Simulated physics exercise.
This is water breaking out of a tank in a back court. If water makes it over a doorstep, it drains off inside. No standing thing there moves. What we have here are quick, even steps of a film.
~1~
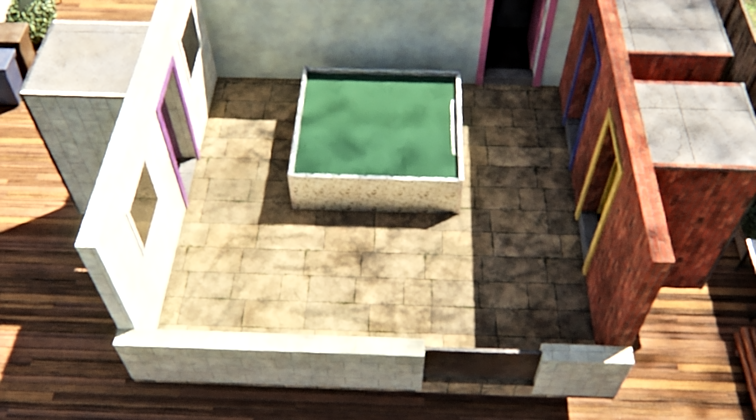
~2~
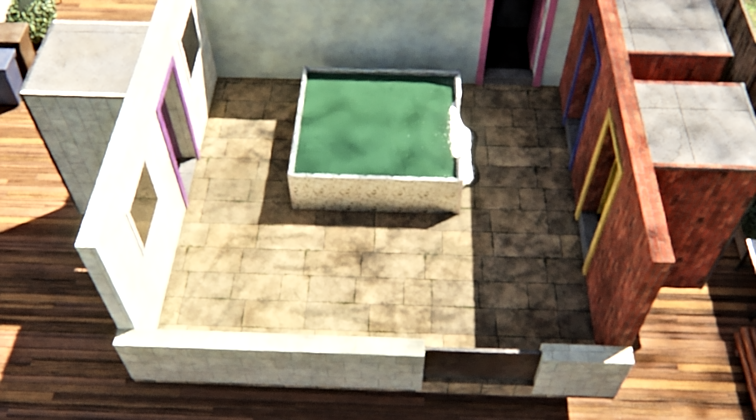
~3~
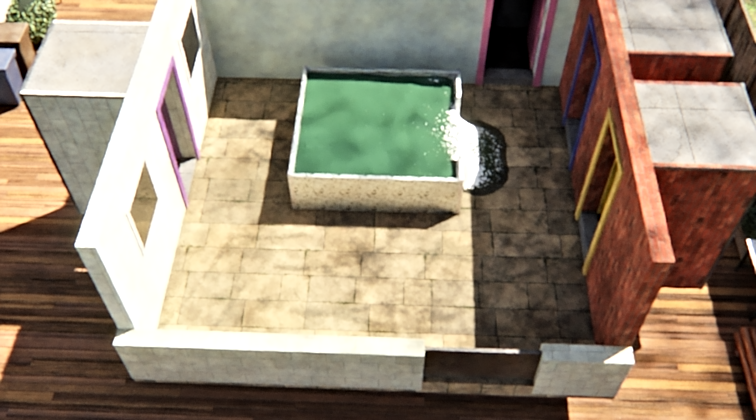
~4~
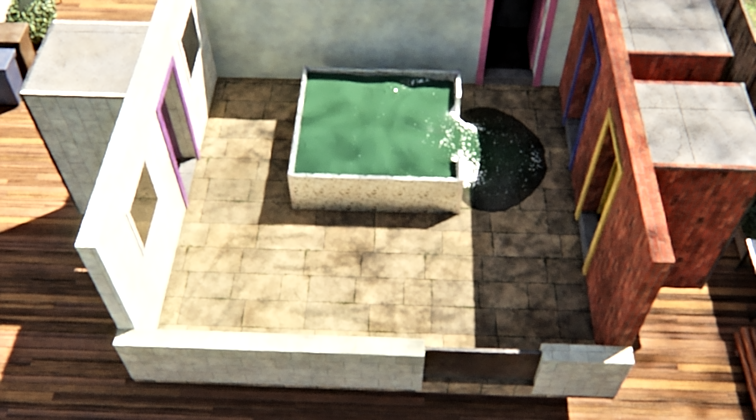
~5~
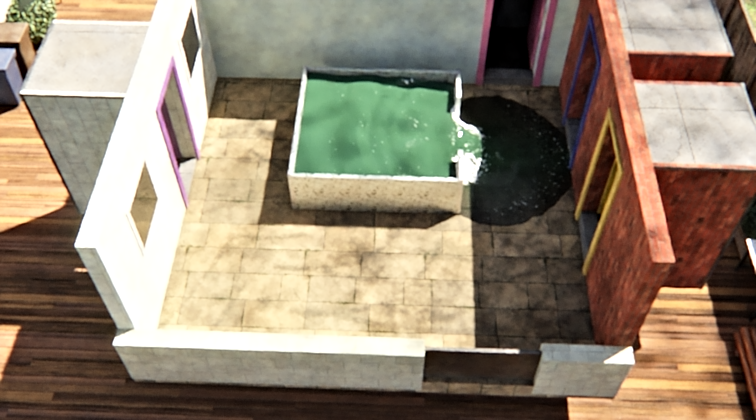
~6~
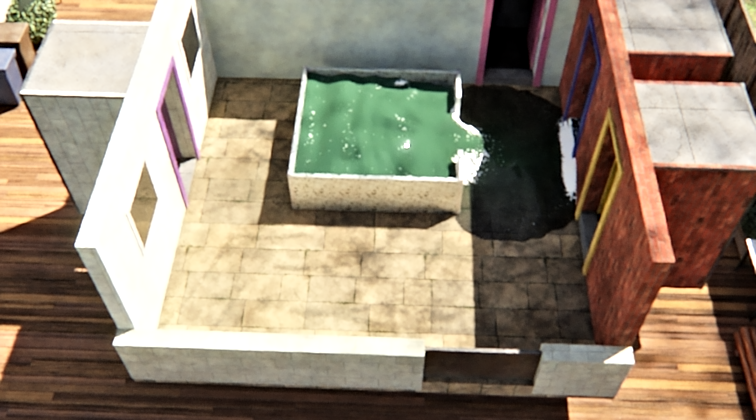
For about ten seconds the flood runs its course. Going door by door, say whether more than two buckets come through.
Through the purple door, more than two; through the pink door, more than two; through the blue door, more than two; through the yellow door, two or fewer.
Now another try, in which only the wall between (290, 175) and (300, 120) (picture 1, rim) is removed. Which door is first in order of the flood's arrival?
I'd name the door marked purple.
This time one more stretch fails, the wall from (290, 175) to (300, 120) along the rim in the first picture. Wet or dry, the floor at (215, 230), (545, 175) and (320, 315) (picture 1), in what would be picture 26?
Going in your order, I'd say drenched, then still bare, then drenched.
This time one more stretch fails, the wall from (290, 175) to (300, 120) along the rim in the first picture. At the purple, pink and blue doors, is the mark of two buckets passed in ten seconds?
Taking them in turn, the purple door overshoots, the pink door undershoots, and the blue door undershoots.
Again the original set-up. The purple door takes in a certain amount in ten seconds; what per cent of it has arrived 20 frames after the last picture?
The figure is near 0 per cent.
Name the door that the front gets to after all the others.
My answer: The purple-painted one.
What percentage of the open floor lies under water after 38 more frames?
Roughly 90 percent, I'd say.
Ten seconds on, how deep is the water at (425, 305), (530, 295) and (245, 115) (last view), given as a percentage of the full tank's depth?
10, 10 and 6 in a hundred, in turn.
A moment on, water covers 20 % of the floor; the purple door not reached, the pink door wet at the sill, nothing in, the blue door over two buckets in, the yellow door wet at the sill, nothing in.
Next, water covers 30 % of the floor; the purple door not reached, the pink door under two buckets in, the blue door far over two buckets in, the yellow door wet at the sill, nothing in.
Then, water covers 50 % of the floor; the purple door not reached, the pink door over two buckets in, the blue door far over two buckets in, the yellow door wet at the sill, nothing in.
Later, water covers 90 % of the floor; the purple door wet at the sill, nothing in, the pink door over two buckets in, the blue door far over two buckets in, the yellow door wet at the sill, nothing in.
In the end, water covers 100 % of the floor; the purple door over two buckets in, the pink door over two buckets in, the blue door far over two buckets in, the yellow door wet at the sill, nothing in.
